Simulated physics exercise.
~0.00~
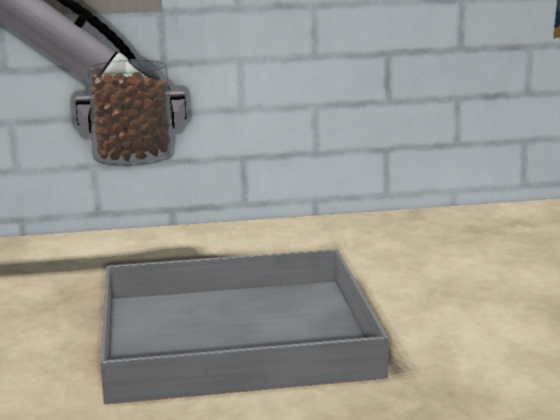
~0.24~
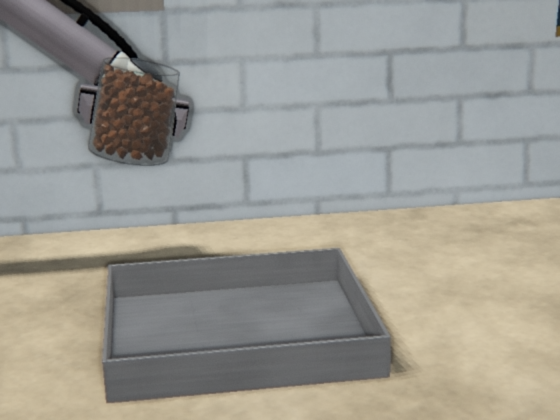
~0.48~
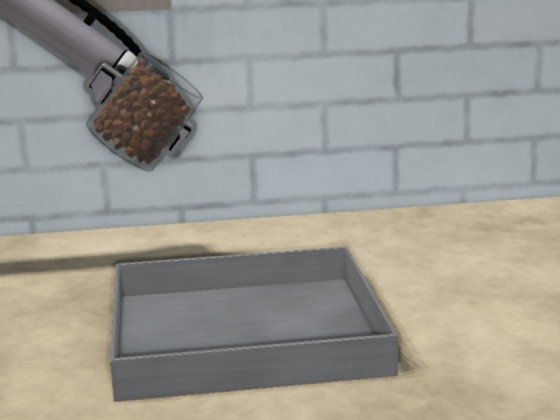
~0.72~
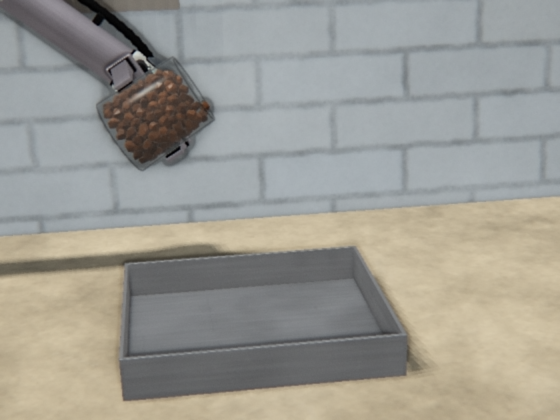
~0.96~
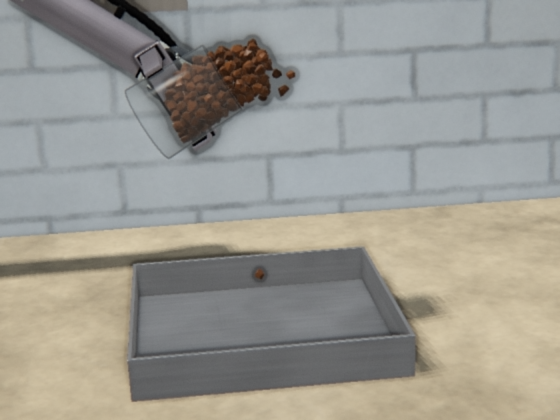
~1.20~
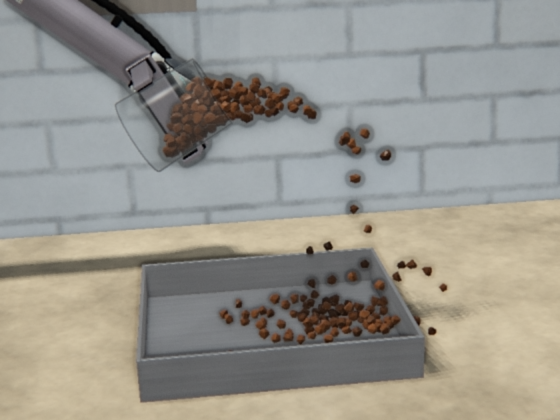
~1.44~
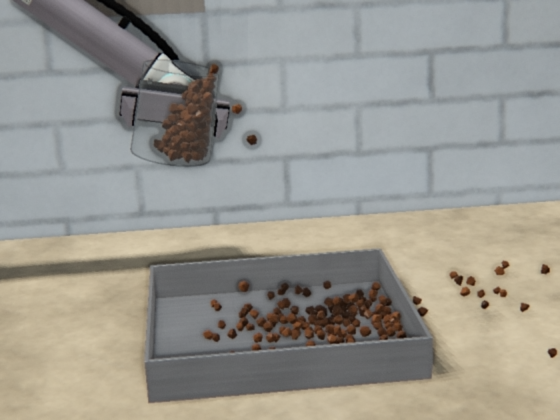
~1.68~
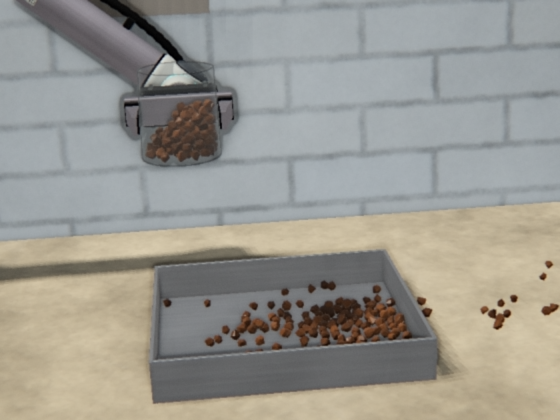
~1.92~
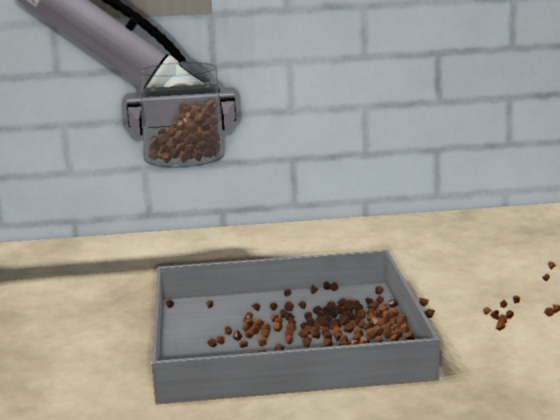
A robot arm tips brown pellets from a clear tumbler, filling a gray tray and spilling some.
